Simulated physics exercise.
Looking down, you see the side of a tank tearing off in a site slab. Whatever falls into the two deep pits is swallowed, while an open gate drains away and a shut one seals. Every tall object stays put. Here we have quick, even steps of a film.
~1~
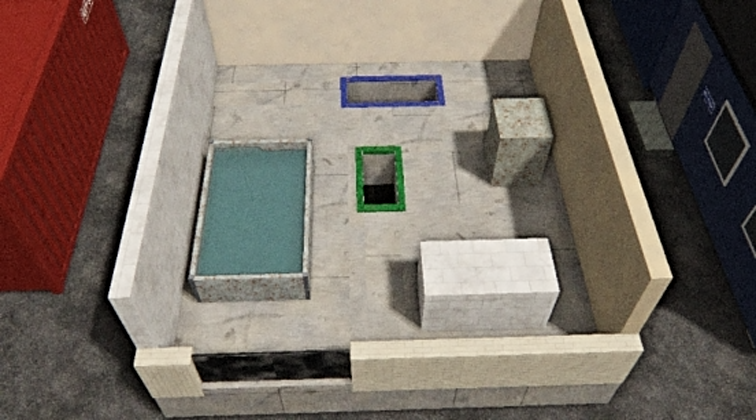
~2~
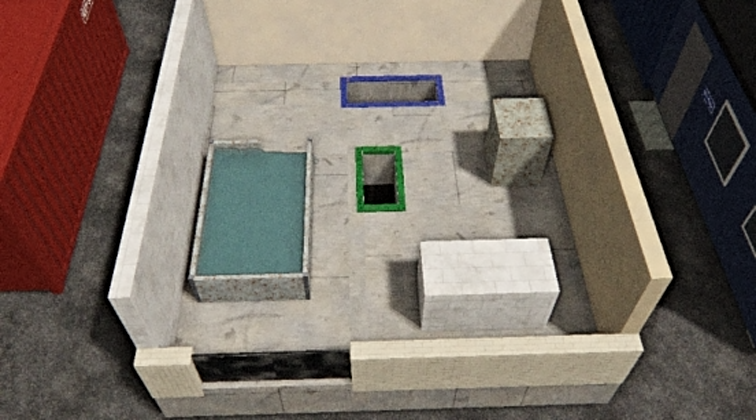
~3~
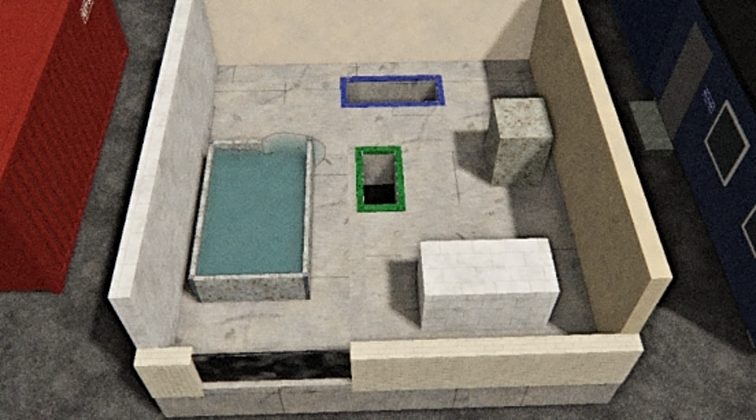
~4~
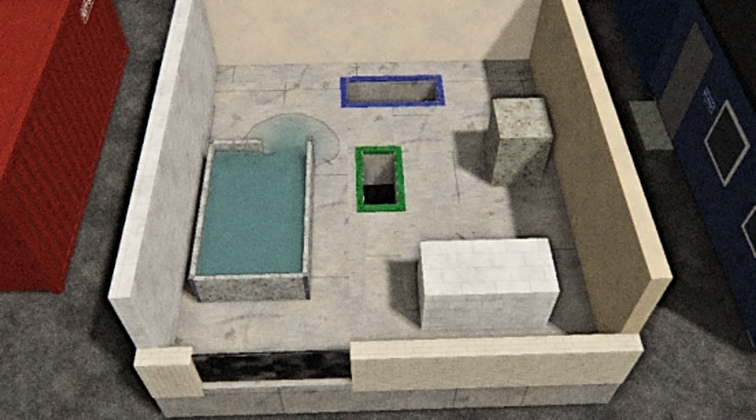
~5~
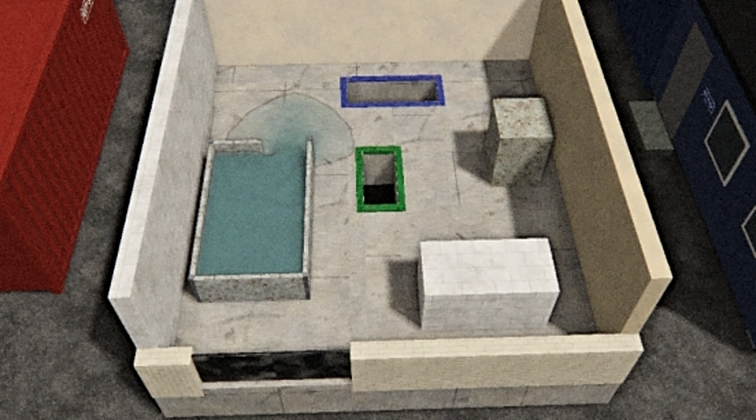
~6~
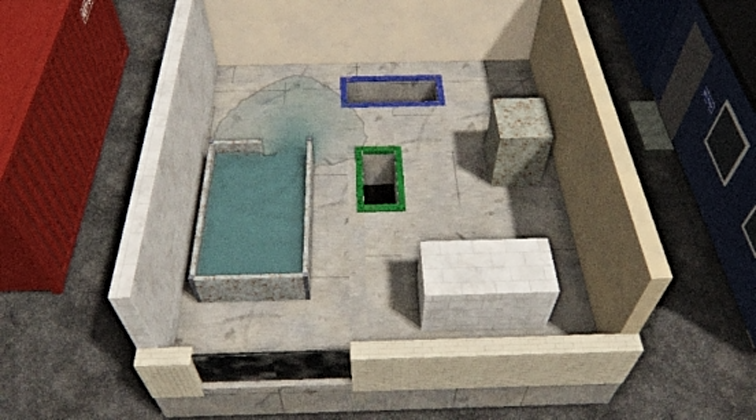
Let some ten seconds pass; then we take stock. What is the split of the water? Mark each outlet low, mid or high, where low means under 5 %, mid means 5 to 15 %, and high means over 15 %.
Marks - gate: Low, blue pit: High, green pit: Low.
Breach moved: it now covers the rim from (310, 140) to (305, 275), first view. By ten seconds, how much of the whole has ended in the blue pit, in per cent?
Blue: About 14 %.
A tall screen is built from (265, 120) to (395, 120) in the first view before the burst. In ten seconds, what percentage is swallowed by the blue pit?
Roughly 15 per cent ends up in the blue pit.
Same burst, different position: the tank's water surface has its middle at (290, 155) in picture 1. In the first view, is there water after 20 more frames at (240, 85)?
Result: Inundated.
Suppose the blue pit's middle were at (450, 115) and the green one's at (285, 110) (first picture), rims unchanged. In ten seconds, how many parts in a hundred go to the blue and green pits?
My answer: Blue gets 10 percent, green gets 35 percent.
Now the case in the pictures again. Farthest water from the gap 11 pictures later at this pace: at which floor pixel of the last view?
Roughly (448, 65).
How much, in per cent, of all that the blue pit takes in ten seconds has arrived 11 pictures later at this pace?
That share would be near 10 %.
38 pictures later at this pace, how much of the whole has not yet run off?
Roughly 76 %.
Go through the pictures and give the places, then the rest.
Still water in the tank at (256, 207), in the first picture.
The front is at a hidden place, out from the gap on the tank's far side, in the second picture.
The front is at (274, 138), out from the gap on the tank's far side, in the third picture.
Water pours out on the tank's far side and has run to (303, 118), in the fourth picture.
The front is at (297, 97), out from the gap on the tank's far side, in the fifth picture.
Water pours out on the tank's far side and has run to (301, 79), in the sixth picture.
A moment on, water covers 20 % of the floor; the gate 0 %, the blue pit 1 %, the green pit 0 %.
Next, water covers 25 % of the floor; the gate 0 %, the blue pit 5 %, the green pit 0 %.
Then, water covers 35 % of the floor; the gate 0 %, the blue pit 12 %, the green pit 0 %.
Later, water covers 45 % of the floor; the gate 0 %, the blue pit 25 %, the green pit 0 %.
In the end, water covers 60 % of the floor; the gate 0 %, the blue pit 39 %, the green pit 0 %.
